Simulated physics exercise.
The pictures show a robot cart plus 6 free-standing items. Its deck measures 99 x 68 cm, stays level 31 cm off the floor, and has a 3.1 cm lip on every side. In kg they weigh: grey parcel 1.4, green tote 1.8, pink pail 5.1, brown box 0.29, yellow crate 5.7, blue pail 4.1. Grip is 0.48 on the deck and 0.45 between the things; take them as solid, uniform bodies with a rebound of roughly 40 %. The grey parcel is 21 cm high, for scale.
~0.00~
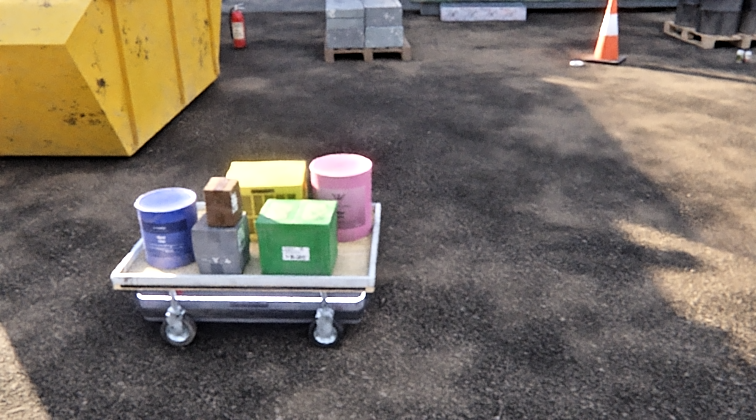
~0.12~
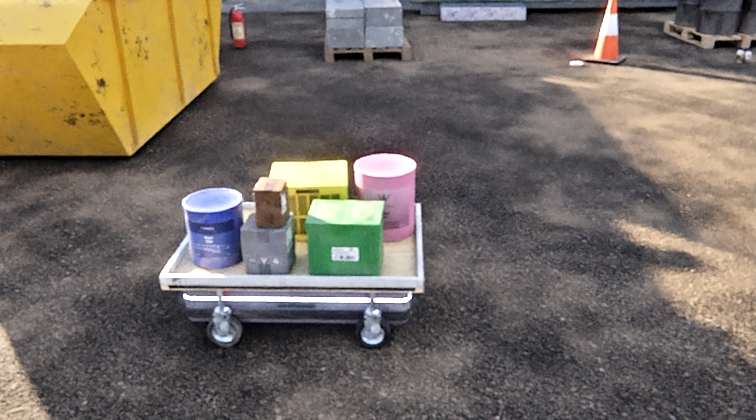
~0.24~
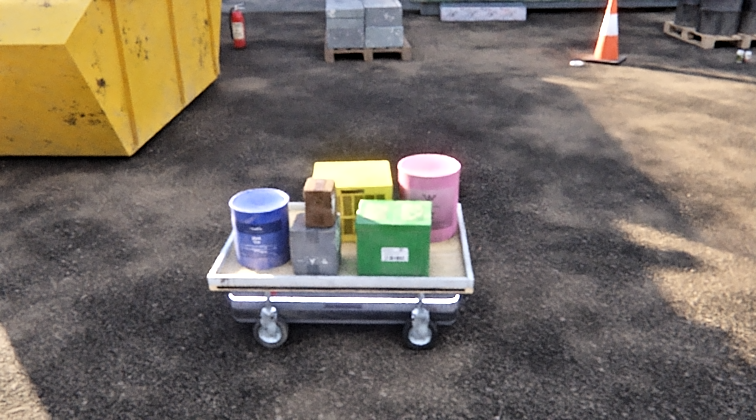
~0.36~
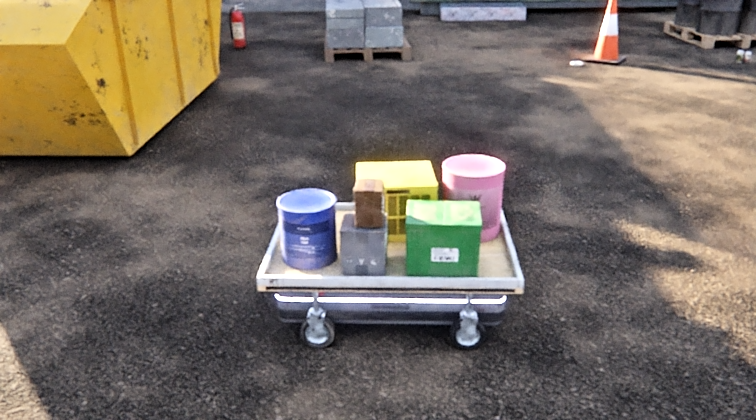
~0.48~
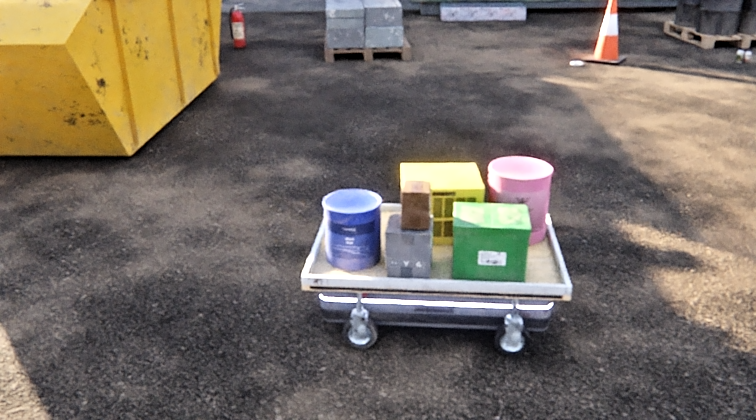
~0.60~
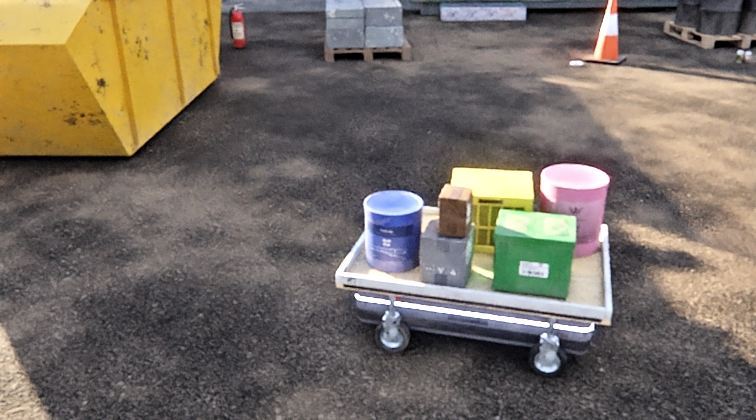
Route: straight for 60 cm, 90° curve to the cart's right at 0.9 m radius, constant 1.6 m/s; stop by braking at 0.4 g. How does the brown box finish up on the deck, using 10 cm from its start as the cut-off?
The brown box remains near its start.
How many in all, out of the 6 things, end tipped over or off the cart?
So, 0 in all.
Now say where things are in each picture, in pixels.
In the first frame, 0 cm covered; brown box (224, 202); grey parcel (222, 243).
In the second frame, 19 cm covered; pink pail (385, 198); yellow crate (310, 201).
In the third frame, 38 cm covered; blue pail (262, 229); grey parcel (317, 244).
In the fourth frame, 58 cm covered; green tote (443, 240); pink pail (472, 199).
In the fifth frame, 77 cm covered, turned 3°; yellow crate (440, 203); blue pail (353, 230).
In the sixth frame, 96 cm covered, turned 13°; brown box (456, 211); grey parcel (447, 253).
Around 0.70 s, 112 cm covered, turned 24°; pink pail shifted 8 cm; green tote shifted 6 cm.
Around 1.00 s, 160 cm covered, turned 54°; pink pail shifted 8 cm; green tote shifted 6 cm.
Around 1.20 s, 192 cm covered, turned 75°; pink pail shifted 8 cm; green tote shifted 6 cm.
Around 1.50 s, 239 cm covered, turned 90°; pink pail shifted 7 cm; green tote shifted 6 cm.
Finally (2.4 s), all 6 still in place (within 10 cm).
